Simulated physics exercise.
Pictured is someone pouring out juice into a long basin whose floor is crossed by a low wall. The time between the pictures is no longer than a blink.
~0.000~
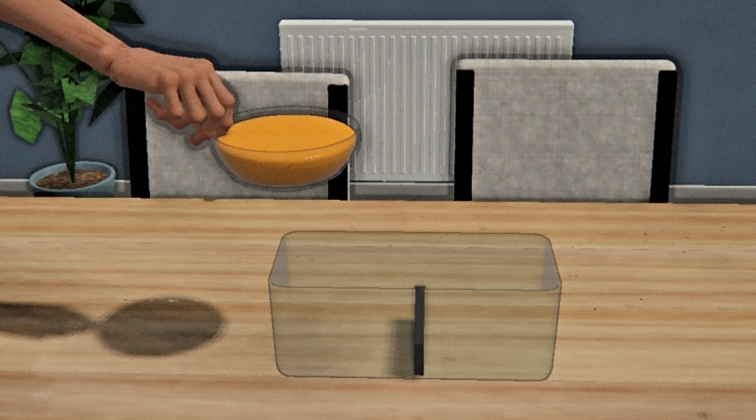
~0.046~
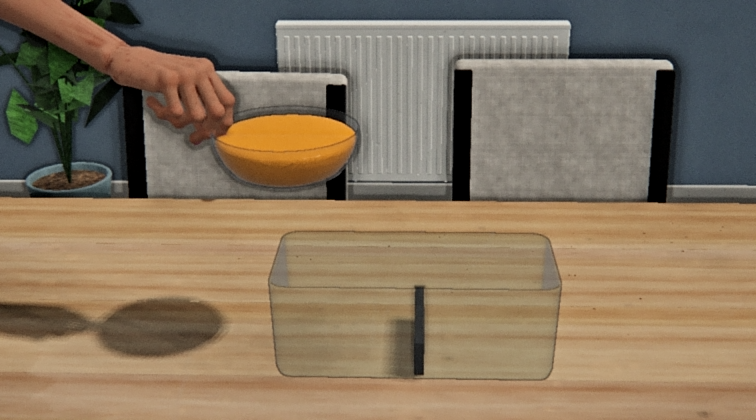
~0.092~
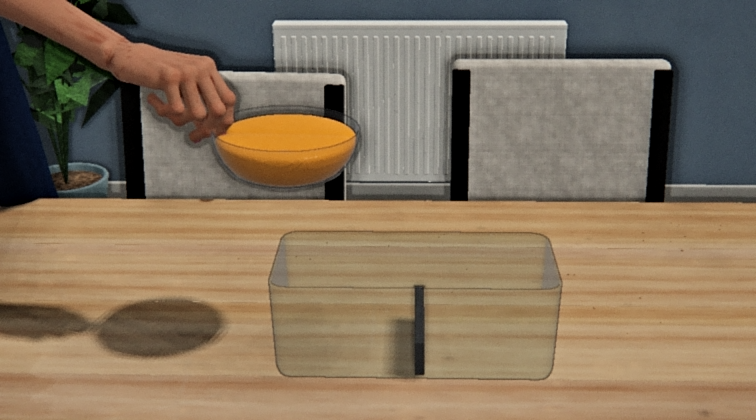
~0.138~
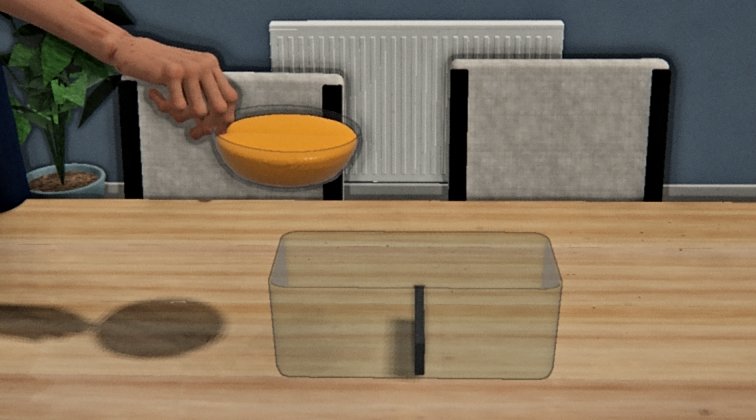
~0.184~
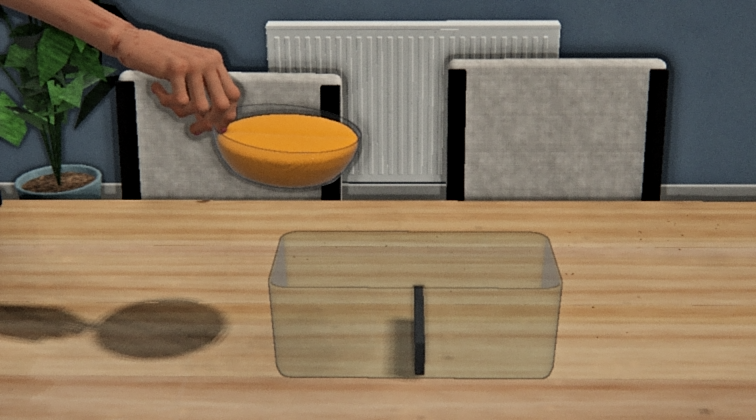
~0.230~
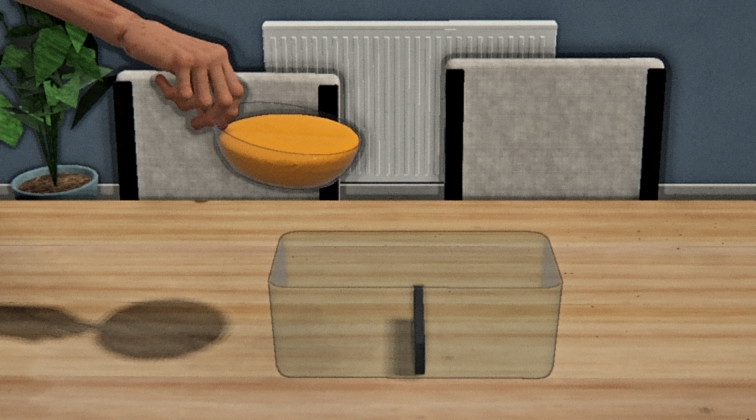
At first, a hand holds a clear bowl of orange juice level above a wooden table, up and to the left of an empty, see-through long basin with a low dark wall across its floor. Then the hand slowly tilts the bowl slightly to the right, the juice staying inside.
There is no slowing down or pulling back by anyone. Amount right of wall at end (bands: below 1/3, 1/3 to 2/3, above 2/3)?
1/3 to 2/3.
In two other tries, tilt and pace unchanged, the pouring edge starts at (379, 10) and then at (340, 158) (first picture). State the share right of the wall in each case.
One after the other: 75 %, 5 %.
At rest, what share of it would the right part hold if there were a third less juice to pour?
Close to 20 per cent.
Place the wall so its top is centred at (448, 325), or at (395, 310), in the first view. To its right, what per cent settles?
15 % then 70 %, approximately.
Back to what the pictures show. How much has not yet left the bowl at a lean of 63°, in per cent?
About 35 % remains.
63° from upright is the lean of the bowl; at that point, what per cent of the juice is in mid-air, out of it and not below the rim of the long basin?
It comes to around 40 per cent.
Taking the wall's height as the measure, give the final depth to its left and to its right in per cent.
Once it settles, the left reaches around 40 and the right around 40.
A moment on, the bowl is tipped part way and 33 per cent is still to pour, 11 is left of the wall and 16 right of it.
Next, the bowl is tipped on its side and 2 per cent is still to pour, 49 is left of the wall and 46 right of it.
Then the bowl is tipped on its side and 0 per cent is still to pour, 53 is left of the wall and 46 right of it.
Later the bowl is tipped on its side and 0 per cent is still to pour, 53 is left of the wall and 46 right of it.
In the end 53 per cent lies left of the wall, 46 right of it and 1 outside.
